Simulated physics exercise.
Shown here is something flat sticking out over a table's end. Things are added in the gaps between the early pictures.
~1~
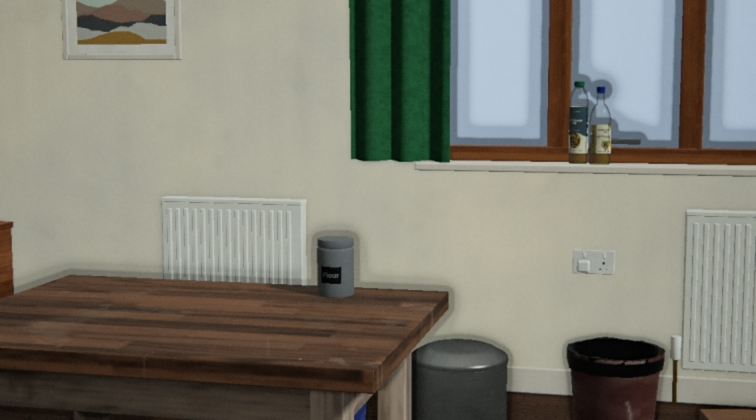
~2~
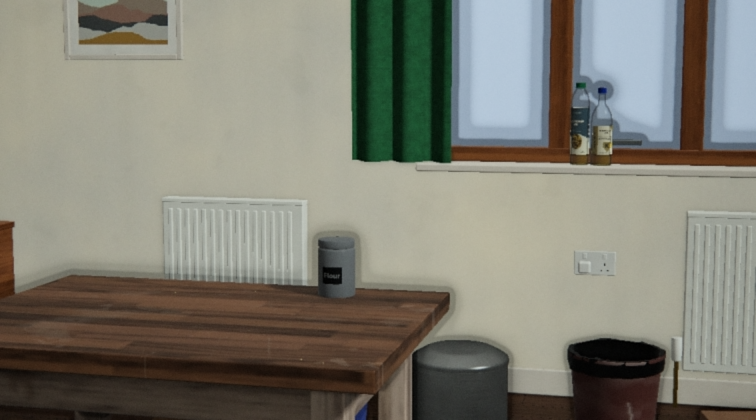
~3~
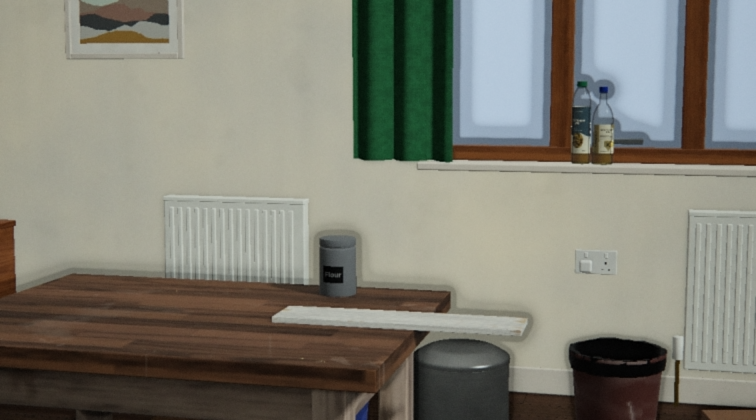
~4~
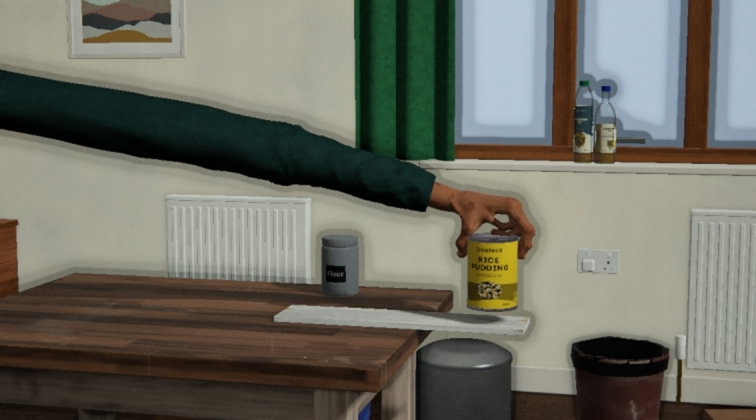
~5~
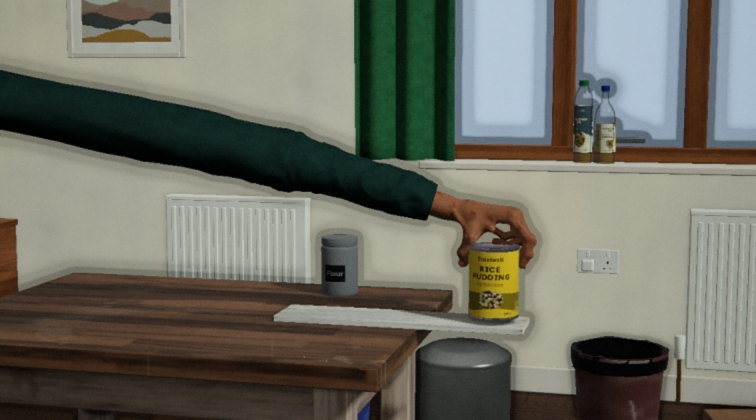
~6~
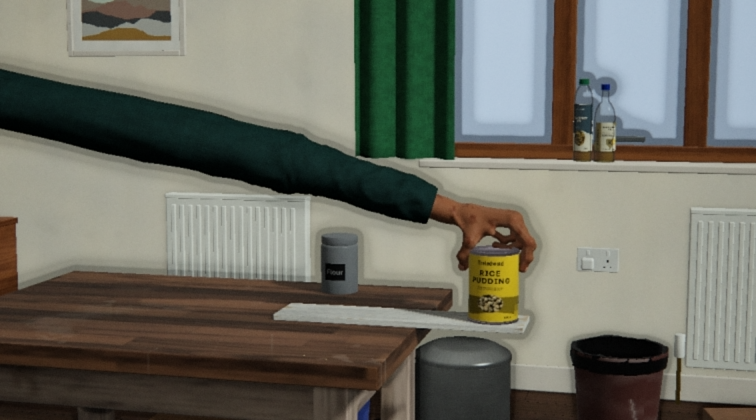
A wooden table stands at the left of a cream-walled room, seen from a nearly still, slightly raised view, with a green curtain and window at upper right. A grey canister sits on it, a radiator behind, two bins to the right. A white board appears, jutting past the table's right end, then a dark-green-sleeved arm reaches from the left, lowering a yellow rice pudding tin onto its outer end.
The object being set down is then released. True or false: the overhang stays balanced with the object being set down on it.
False, the board drops.
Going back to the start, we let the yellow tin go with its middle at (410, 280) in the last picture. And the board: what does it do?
Outcome: Stable.
Then, 0.40 s later than the last frame, yellow tin now down on the floor or falling; white board on its side.
Then, 0.50 s later than the last frame, white board now down on the floor or falling.
Then, 0.60 s later than the last frame, things are still on the move.
Then, 0.80 s later than the last frame, as before.
When it is over, down on the floor or falling, white board and yellow tin; grey jar as before. The board comes down.
